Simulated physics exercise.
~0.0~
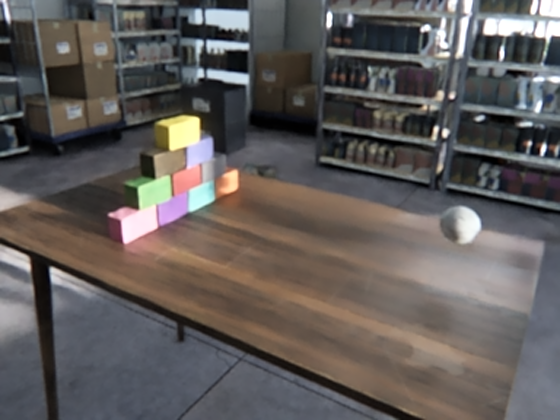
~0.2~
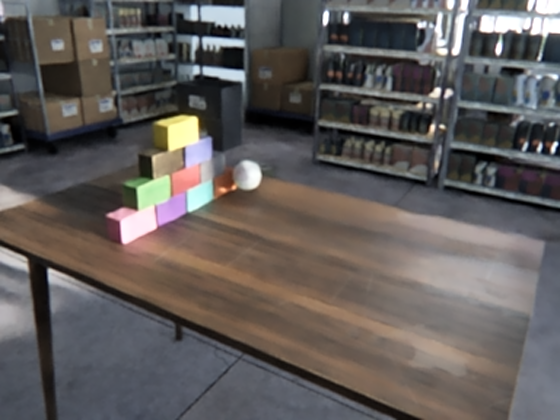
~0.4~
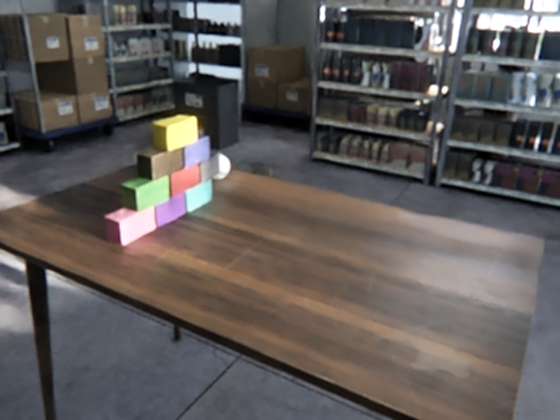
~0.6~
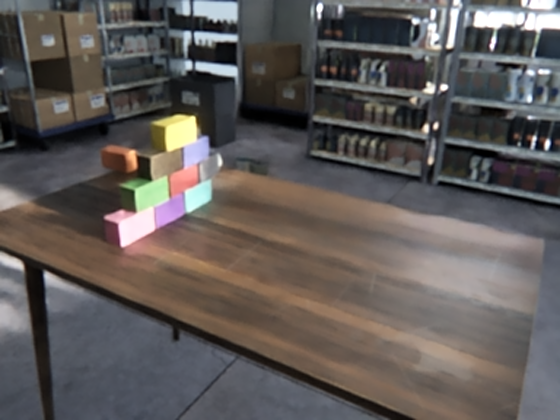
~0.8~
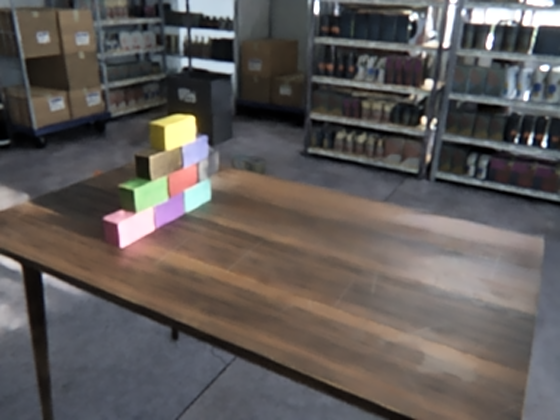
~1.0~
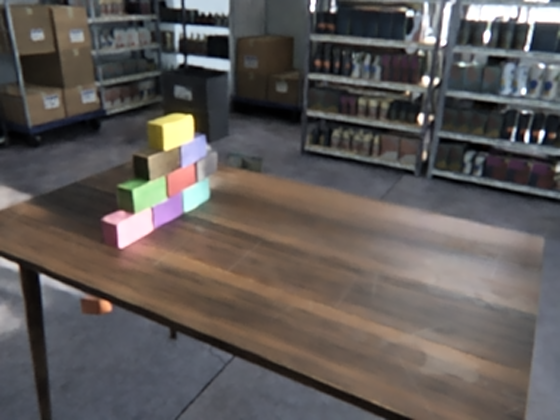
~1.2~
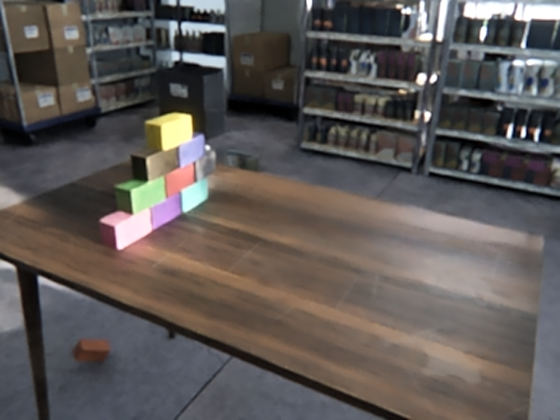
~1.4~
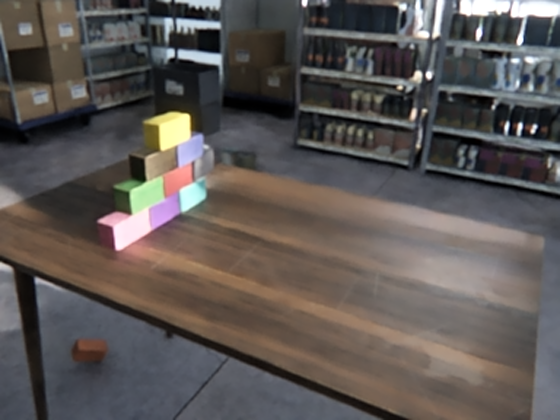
The clip opens on a wooden table in a storage room, with a small stepped pile of coloured blocks near its far left side and a pale ball to the right. The ball travels left toward the orange block at the pile's right end, then slips partly behind the pile and out of sight. The orange block appears on the left beside the brown one, then disappears from view. It shows up again below the table and comes to rest on the floor. The remaining blocks, topped by the yellow one, still stand in their pile, with the pink block upright.
